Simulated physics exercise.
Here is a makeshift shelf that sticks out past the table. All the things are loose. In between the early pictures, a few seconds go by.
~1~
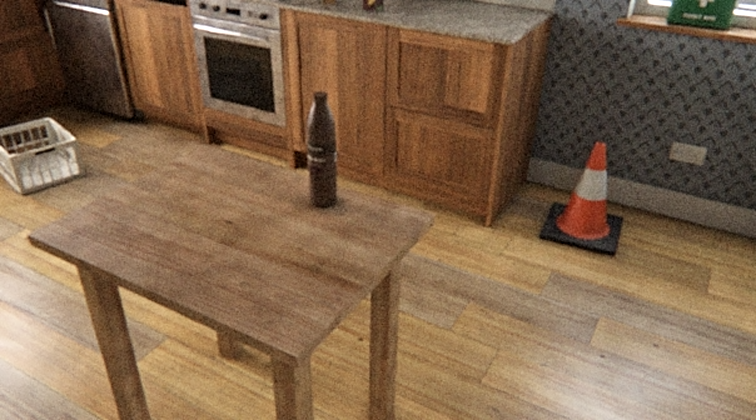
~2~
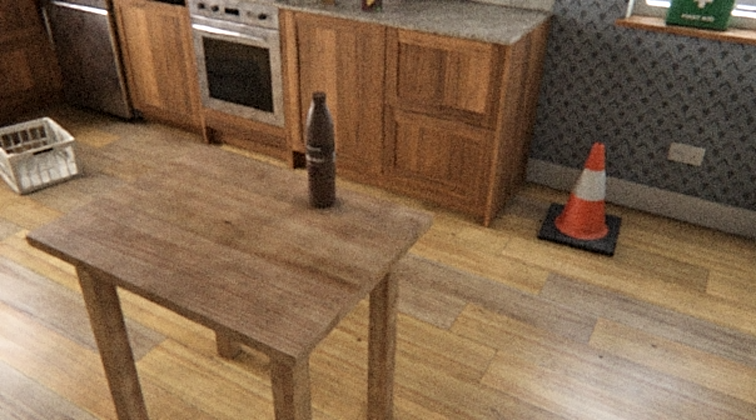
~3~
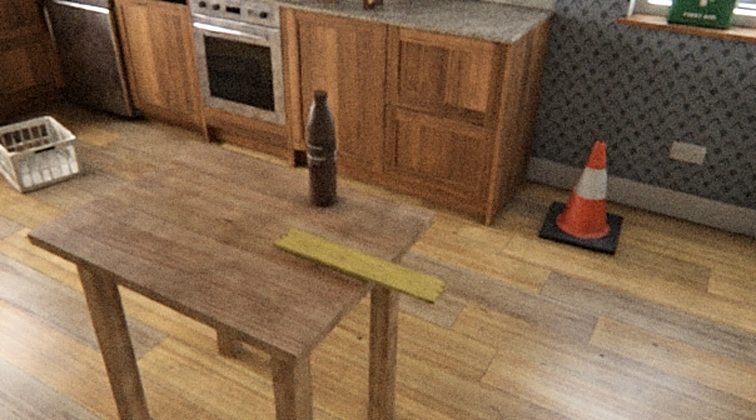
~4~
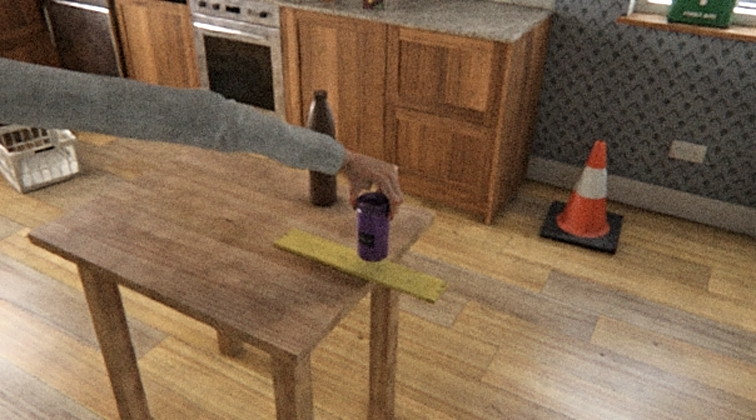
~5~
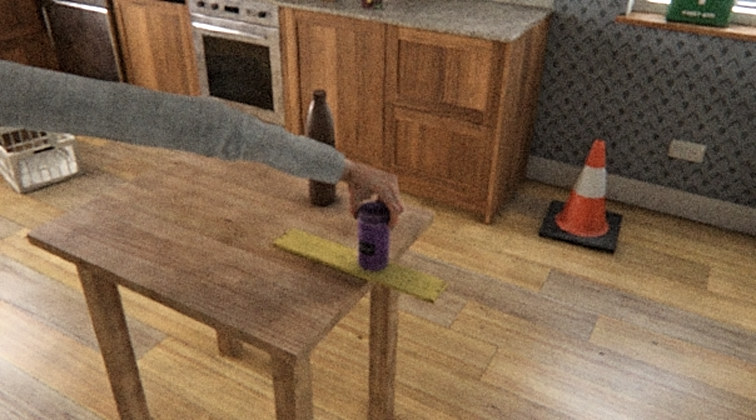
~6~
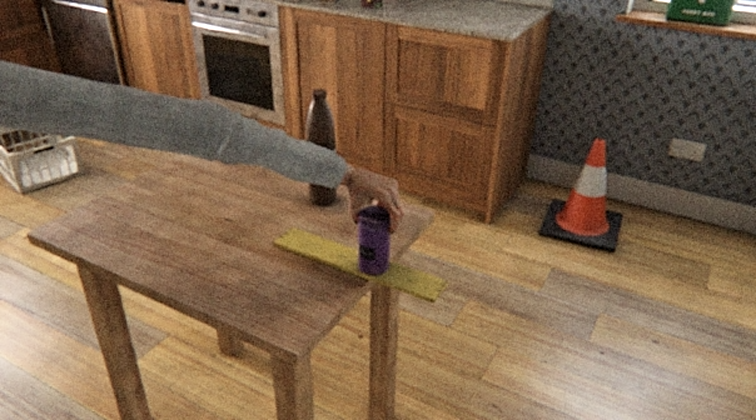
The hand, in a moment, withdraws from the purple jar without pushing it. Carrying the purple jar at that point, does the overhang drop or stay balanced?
The arrangement survives.
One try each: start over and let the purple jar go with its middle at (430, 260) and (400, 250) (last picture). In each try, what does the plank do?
The first time it drops; the second time it drops.
Then, 0.80 s on from there, no change.
Then, 1.70 s on from there, purple jar resting near (374, 241).
In the end, all 3 unmoved. At the end, from the last picture's camera, purple jar near (374, 241). The plank holds.
